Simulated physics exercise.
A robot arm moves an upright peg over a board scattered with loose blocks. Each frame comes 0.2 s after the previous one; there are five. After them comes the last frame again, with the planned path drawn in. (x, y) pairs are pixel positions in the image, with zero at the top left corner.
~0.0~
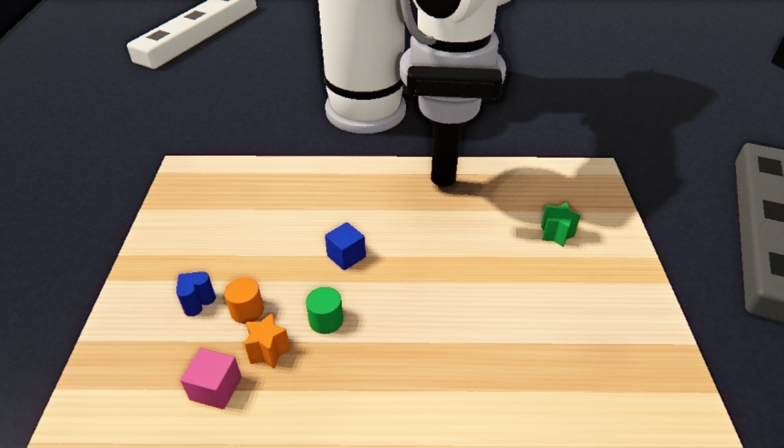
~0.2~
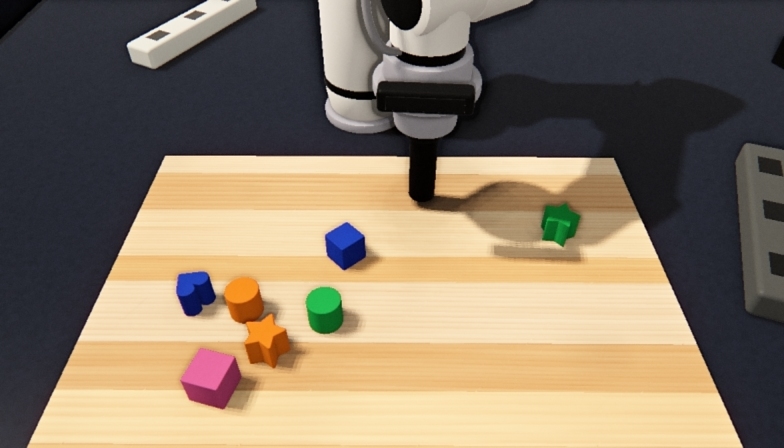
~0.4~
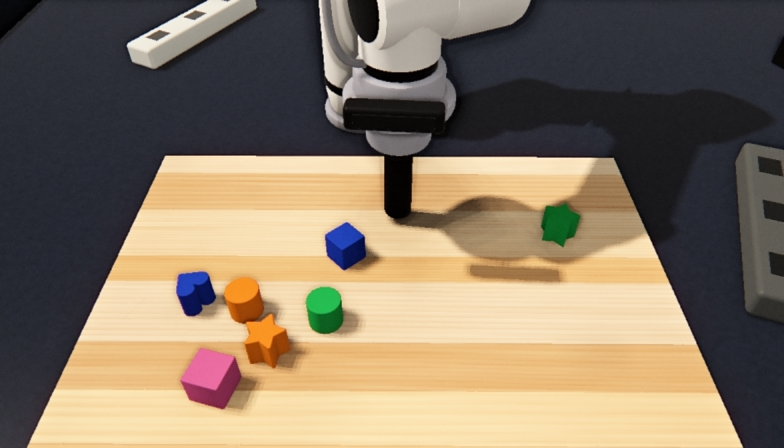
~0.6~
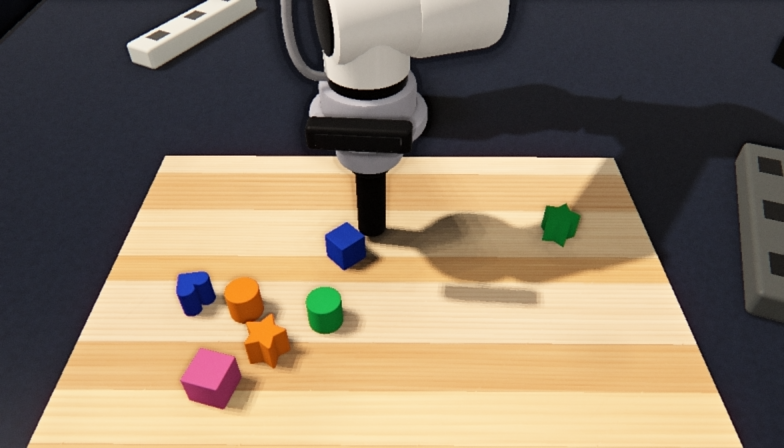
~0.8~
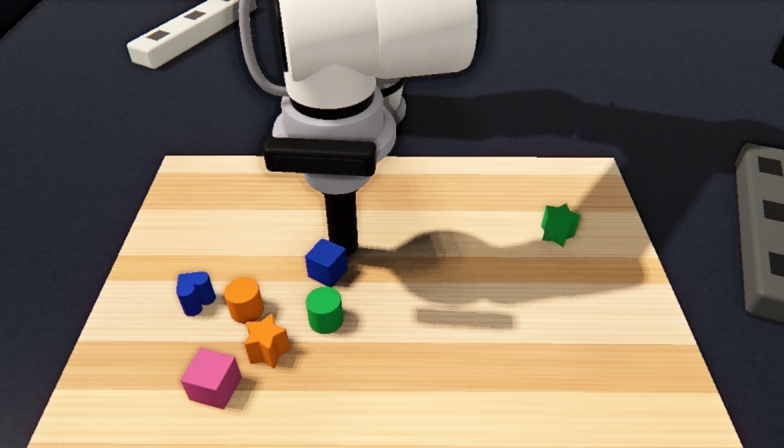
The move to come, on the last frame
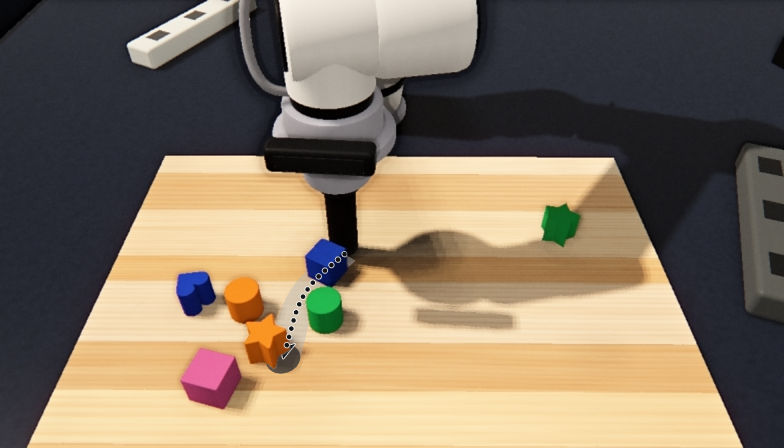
A white robot arm holding a black upright peg sweeps toward the viewer and left across a pale wooden board, seen from above by a still camera. On the board are a blue cube, green and orange cylinders, a blue heart-like block, an orange star, a pink cube and, far right, a green star. The peg reaches the blue cube and nudges it slightly nearer and left.
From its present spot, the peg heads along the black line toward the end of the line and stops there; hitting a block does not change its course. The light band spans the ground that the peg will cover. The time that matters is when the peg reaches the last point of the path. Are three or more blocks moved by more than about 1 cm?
Yes - that is the case.
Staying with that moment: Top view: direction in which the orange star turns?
It is turned anticlockwise.
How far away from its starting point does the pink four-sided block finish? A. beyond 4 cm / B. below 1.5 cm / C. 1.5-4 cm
My pick is C.
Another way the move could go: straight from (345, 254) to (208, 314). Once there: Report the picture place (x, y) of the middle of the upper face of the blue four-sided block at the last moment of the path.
So, by the moment the path ends, you'll find the top centre of the blue four-sided block at (295, 278).
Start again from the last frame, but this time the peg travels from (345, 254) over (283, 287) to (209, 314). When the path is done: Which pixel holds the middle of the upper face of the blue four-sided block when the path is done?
Its top face will be centred at roughly (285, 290).
The line goes from (345, 254) through (314, 281) and (295, 317) to (283, 359).
The first path, step by step. One third of the way, peg at (312, 275); blue four-sided block at (294, 283).
Two thirds of the way, peg at (293, 311); orange star at (251, 347), turned 30° anticlockwise; blue four-sided block at (264, 318), turned 20° clockwise.
At the end, peg at (282, 351); pink four-sided block at (183, 390), turned 55° clockwise; orange star at (228, 391), turned 20° anticlockwise; green disc unmoved; blue four-sided block at (247, 358), turned 25° clockwise.
